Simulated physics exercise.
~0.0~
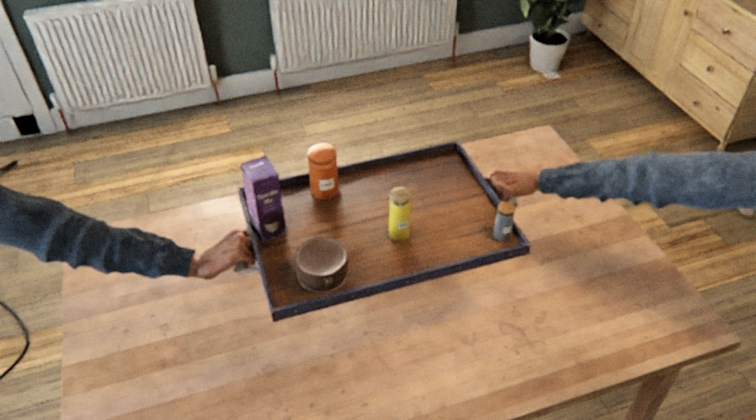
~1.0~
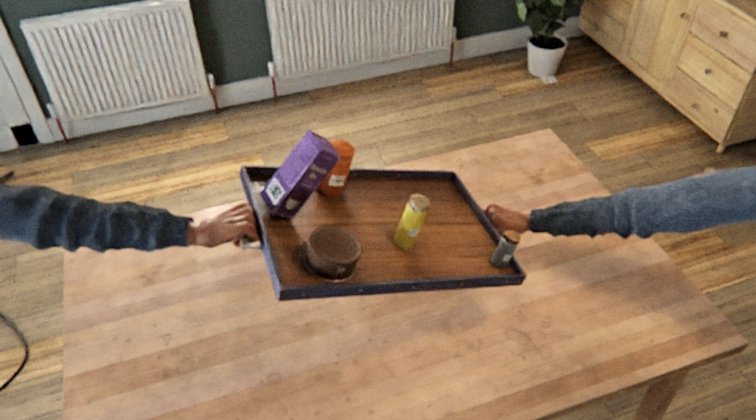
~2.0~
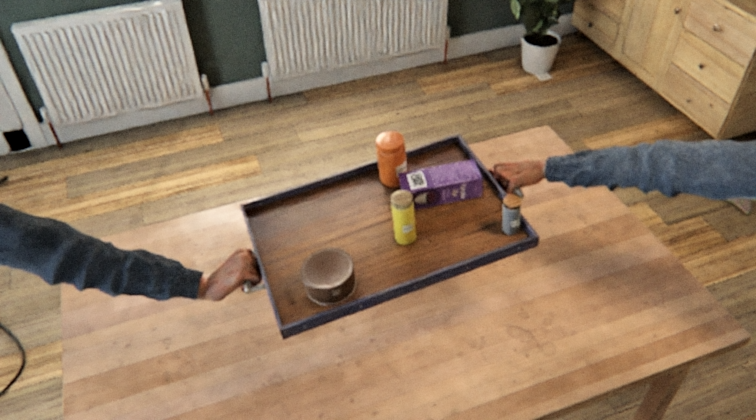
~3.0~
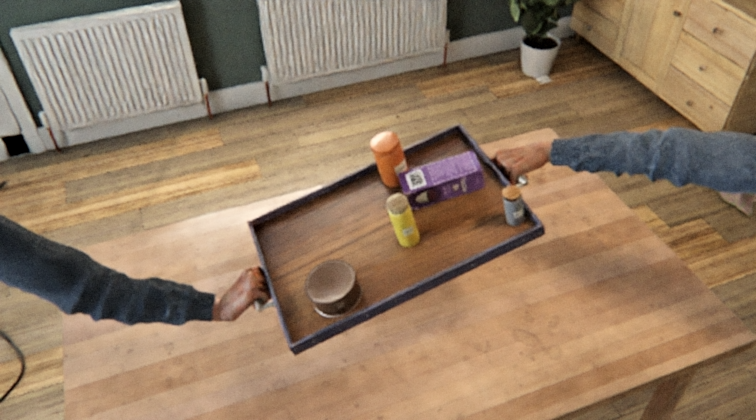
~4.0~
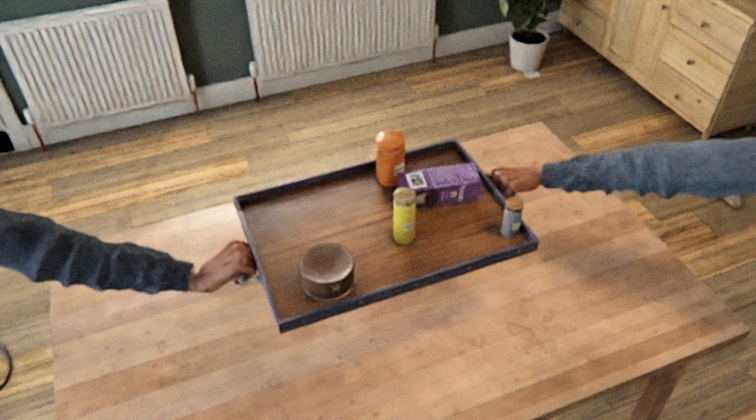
Over a wooden table, two hands tilting a tray right, then left, then levelling it, the purple carton toppling and staying down.
